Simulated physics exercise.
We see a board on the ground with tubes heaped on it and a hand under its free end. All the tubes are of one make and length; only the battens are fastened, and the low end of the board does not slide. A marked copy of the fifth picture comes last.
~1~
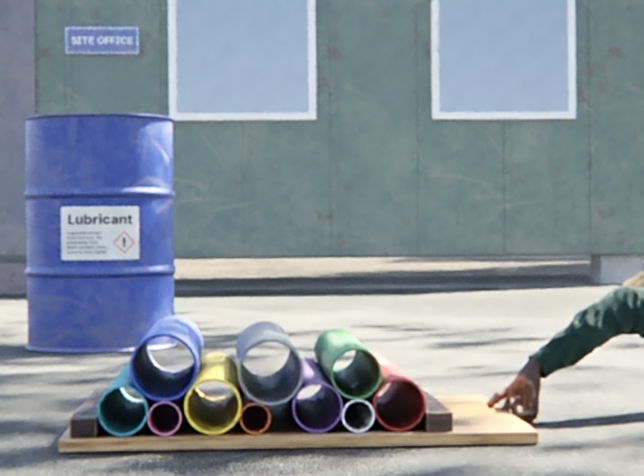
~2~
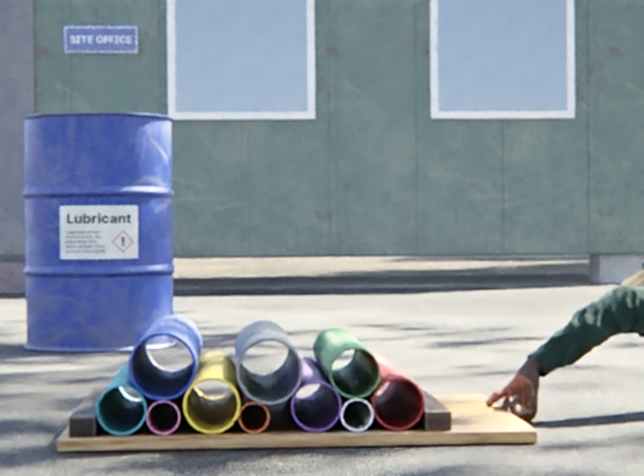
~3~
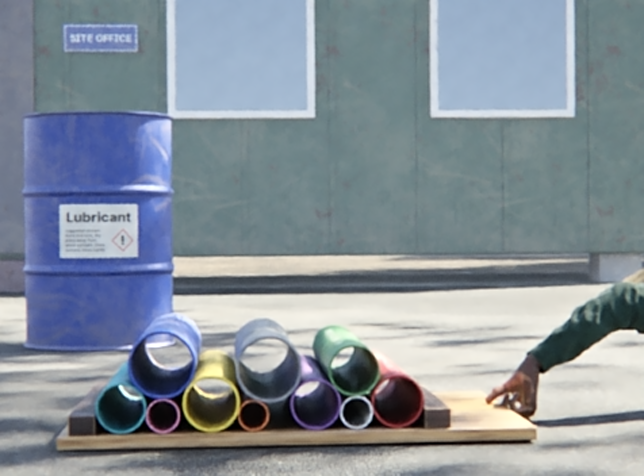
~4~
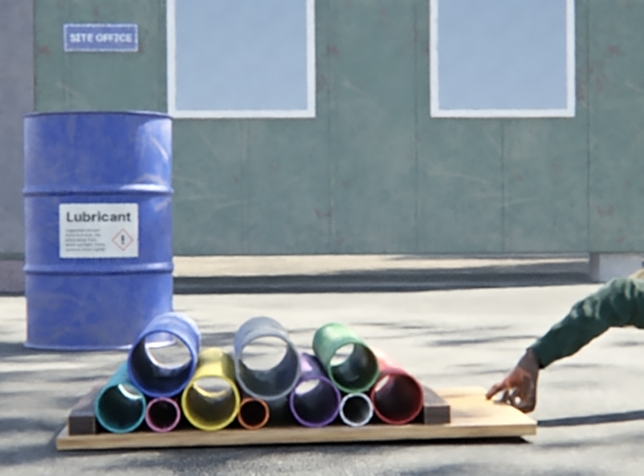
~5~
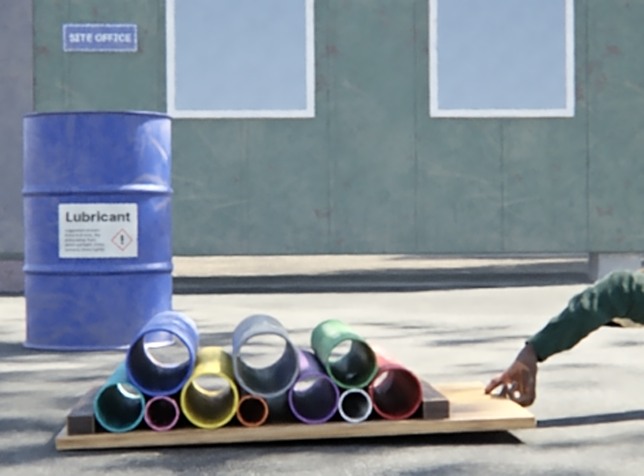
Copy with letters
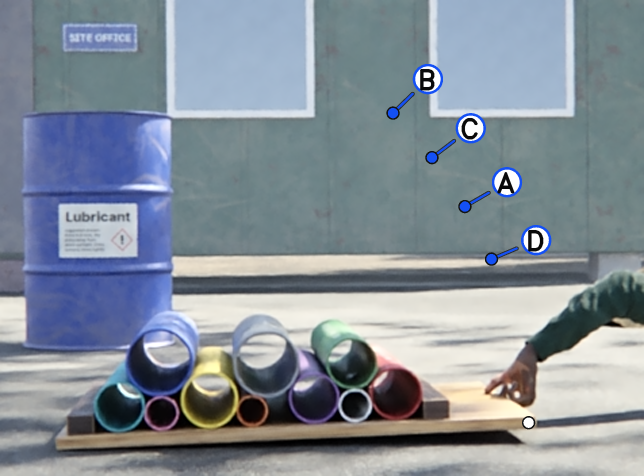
A hand slightly raises the right end of a board stacked with colourful tubes.
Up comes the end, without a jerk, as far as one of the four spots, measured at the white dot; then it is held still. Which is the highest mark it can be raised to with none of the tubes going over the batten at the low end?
No higher than C.
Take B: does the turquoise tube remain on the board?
Yes, with B.
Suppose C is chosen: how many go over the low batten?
At C the number is none.
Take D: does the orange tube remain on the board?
Yes, with D.
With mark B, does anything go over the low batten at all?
At B: Yes.
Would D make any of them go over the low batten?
No, at D.
On the marked copy, A at (465, 206); B at (393, 113); C at (432, 157); D at (491, 259); the white dot at (528, 423).
Following C. Soon after the start, board at 20°.
Later, board at 37°.
In the end, board at 37°, none over the low batten.
As for the rest, A none over the low batten; B one over the low batten (blue); D none over the low batten.
